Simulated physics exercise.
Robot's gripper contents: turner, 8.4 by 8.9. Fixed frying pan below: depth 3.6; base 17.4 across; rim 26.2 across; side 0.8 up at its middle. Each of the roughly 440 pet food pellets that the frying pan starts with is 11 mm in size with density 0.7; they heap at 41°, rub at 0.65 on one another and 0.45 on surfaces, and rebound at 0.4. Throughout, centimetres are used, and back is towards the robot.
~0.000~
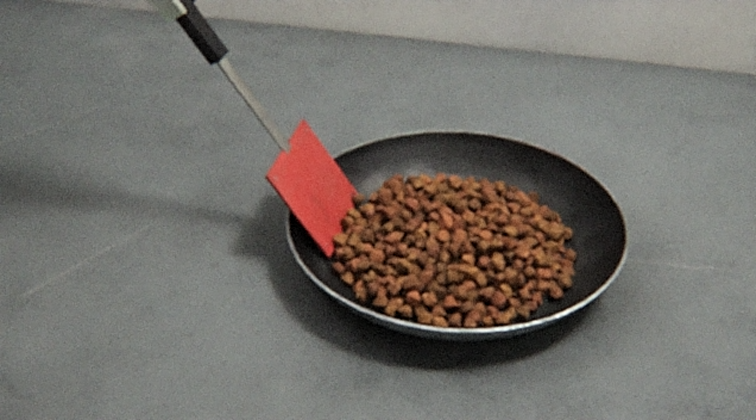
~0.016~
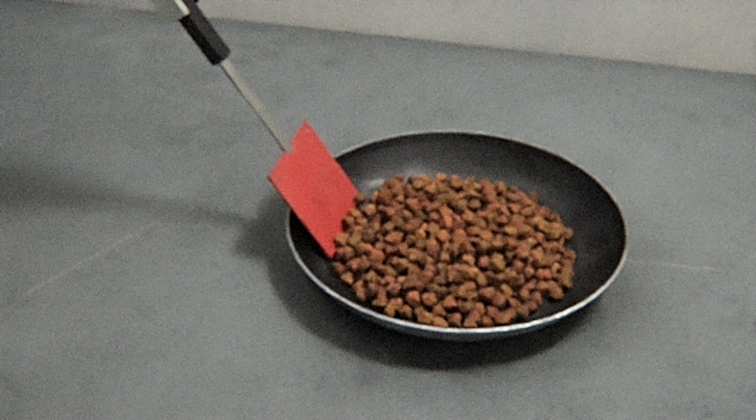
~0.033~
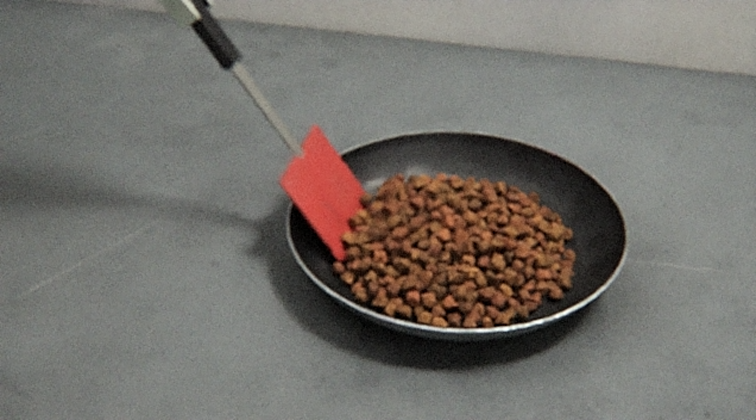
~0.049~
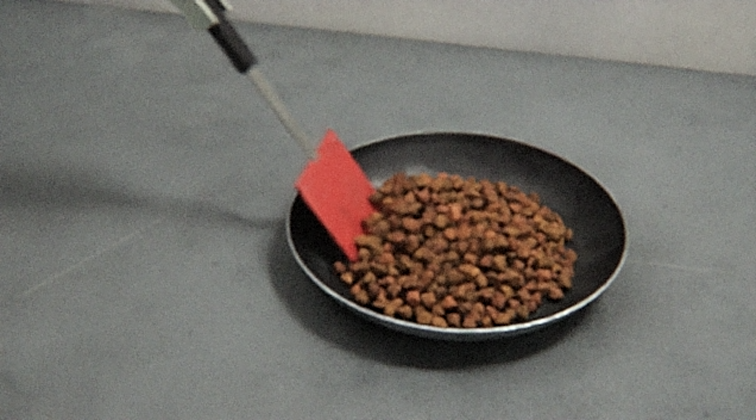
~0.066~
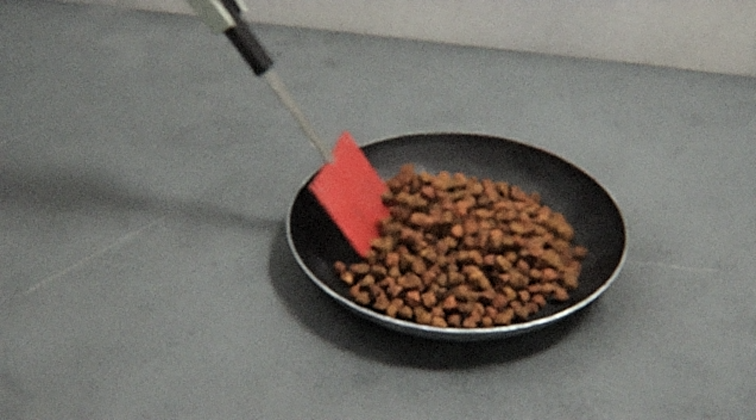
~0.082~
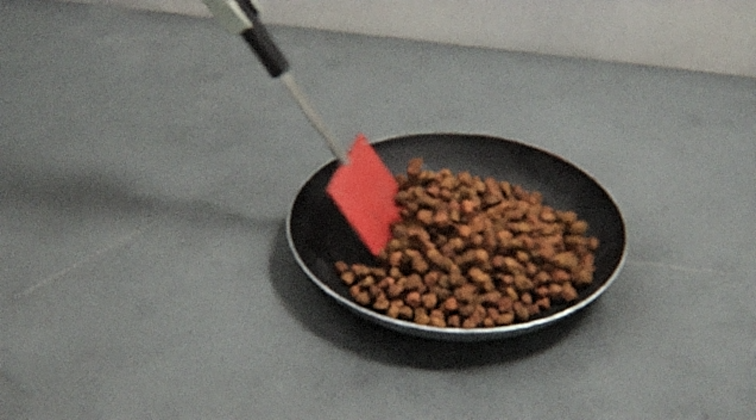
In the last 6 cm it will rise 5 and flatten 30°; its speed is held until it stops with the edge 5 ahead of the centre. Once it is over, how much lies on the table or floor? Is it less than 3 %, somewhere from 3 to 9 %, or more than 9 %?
It is from 3 to 9 %.
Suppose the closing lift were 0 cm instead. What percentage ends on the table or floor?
It comes to around 5 percent.
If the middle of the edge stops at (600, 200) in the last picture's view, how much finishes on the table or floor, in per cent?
Around 30 percent ends on the table or floor.
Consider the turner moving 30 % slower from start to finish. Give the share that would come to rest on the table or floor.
Estimated result: Some 0 %.
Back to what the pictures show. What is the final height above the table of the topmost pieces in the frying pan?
Peak at rest, approximately 4.5 centimetres.
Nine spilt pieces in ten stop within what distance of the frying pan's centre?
Radial distance: Approx. 30 cm.
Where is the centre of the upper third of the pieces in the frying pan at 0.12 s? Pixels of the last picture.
Estimated point: Close to (498, 230).
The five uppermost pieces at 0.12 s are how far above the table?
About 5 cm.
After 0.12 s, sloping 55°, highest piece 6 above the table; 439 in the frying pan.
After 0.16 s, sloping 42°, highest piece 6 above the table; 438 in the frying pan, 1 on the blade or in flight.
After 0.38 s, sloping 26°, highest piece 5 above the table; 417 in the frying pan, 21 on the table or floor, 1 on the blade or in flight.
After 1.43 s, sloping 26°, highest piece 5 above the table; 417 in the frying pan, 22 on the table or floor.
At rest, 417 in the frying pan, 22 on the table or floor. That is 5 % on the table or floor.
